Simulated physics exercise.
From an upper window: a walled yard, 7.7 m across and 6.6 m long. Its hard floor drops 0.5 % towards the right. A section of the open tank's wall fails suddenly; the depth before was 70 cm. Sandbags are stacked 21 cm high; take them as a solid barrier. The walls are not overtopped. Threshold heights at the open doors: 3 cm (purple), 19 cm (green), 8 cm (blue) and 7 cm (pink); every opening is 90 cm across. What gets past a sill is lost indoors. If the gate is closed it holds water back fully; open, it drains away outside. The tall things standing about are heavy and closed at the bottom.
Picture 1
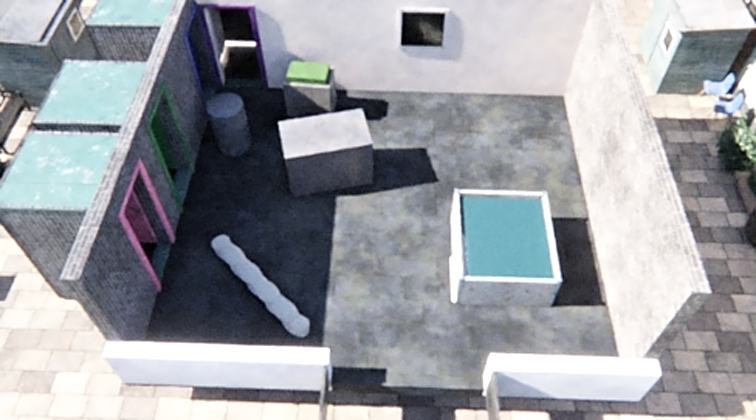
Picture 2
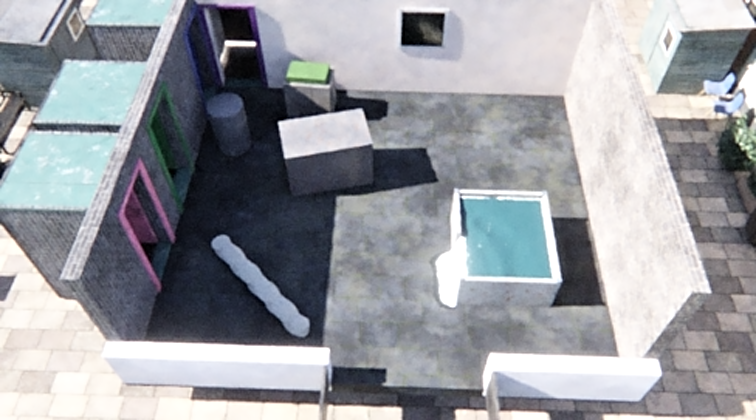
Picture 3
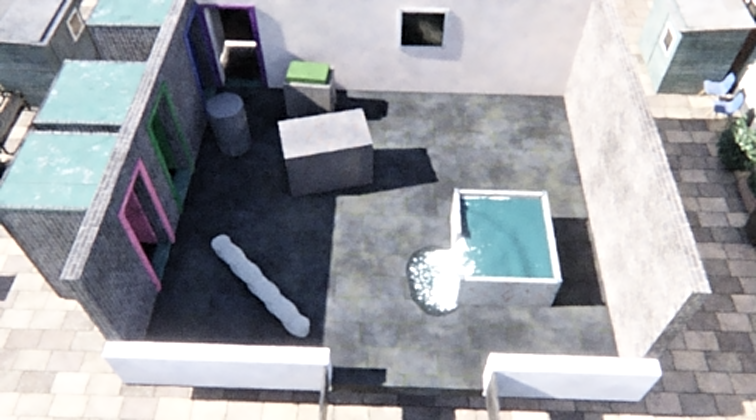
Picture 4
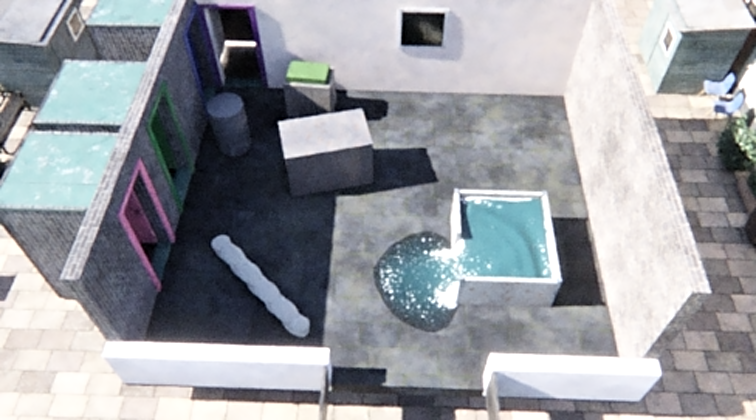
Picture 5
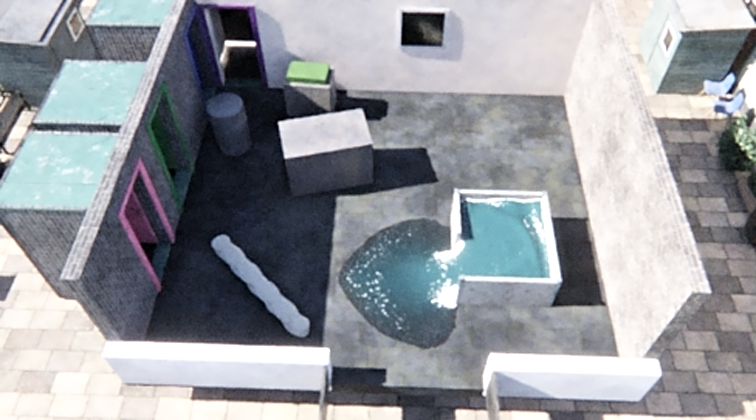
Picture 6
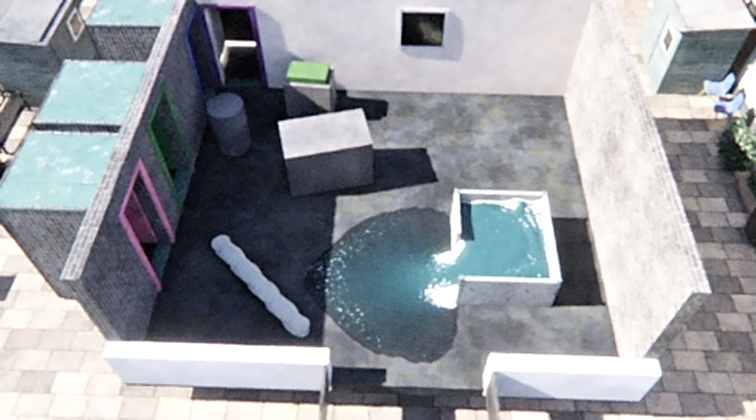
Water pours from the left side of a white-walled open tank in a grey walled yard, seen from high above by a still camera. Sandbags lie in a pale diagonal row at left, near pink and green doorways, with a grey block, a barrel and a green-topped box behind. The glittering, foaming water spreads leftward into a broad, rounded teal pool while the tank's surface ripples and lowers slightly.
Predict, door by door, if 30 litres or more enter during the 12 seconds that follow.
Door by door: At the purple door it passes the limit; at the green door it does not reach the limit; at the blue door it keeps below the limit; at the pink door it keeps below the limit.
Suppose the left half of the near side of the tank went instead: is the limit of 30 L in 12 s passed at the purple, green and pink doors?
Against that limit: Purple not over, green not over, pink below.
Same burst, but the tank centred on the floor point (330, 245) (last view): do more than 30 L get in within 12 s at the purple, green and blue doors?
Against that limit: Purple past it, green below, blue under.
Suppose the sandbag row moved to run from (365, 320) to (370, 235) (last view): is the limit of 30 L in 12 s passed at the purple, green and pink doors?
Against that limit: Purple not over, green not over, pink below.
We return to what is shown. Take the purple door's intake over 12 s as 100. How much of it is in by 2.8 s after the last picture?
About 0 per cent.
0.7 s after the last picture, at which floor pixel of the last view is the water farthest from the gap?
At about (234, 236).
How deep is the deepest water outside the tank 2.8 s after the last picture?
About 21 cm.
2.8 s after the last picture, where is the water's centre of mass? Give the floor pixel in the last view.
At about (344, 247).
Then, 0.7 s after the last picture water covers 25 % of the floor and is deepest (36 cm) near (452, 285); purple door not reached, green door not reached, blue door not reached, pink door not reached.
Then, 1.5 s after the last picture water covers 30 % of the floor and is deepest (24 cm) near (296, 368); purple door not reached, green door 10 cm at the sill, 0 L in, blue door not reached, pink door not reached.
Then, 2.8 s after the last picture water covers 40 % of the floor and is deepest (21 cm) near (214, 162); purple door 4 cm at the sill, 0 L in, green door 16 cm at the sill, 2 L in, blue door 6 cm at the sill, 0 L in, pink door 8 cm at the sill, 0 L in.
Then, 6.3 s after the last picture water covers 55 % of the floor and is deepest (10 cm) near (253, 191); purple door 8 cm at the sill, 92 L in, green door 8 cm at the sill, 2 L in, blue door 4 cm at the sill, 2 L in, pink door 8 cm at the sill, 9 L in.
Then, 11.3 s after the last picture water covers 85 % of the floor and is deepest (6 cm) near (285, 367); purple door 5 cm at the sill, 137 L in, green door 3 cm at the sill, 3 L in, blue door 4 cm at the sill, 2 L in, pink door 5 cm at the sill, 10 L in.
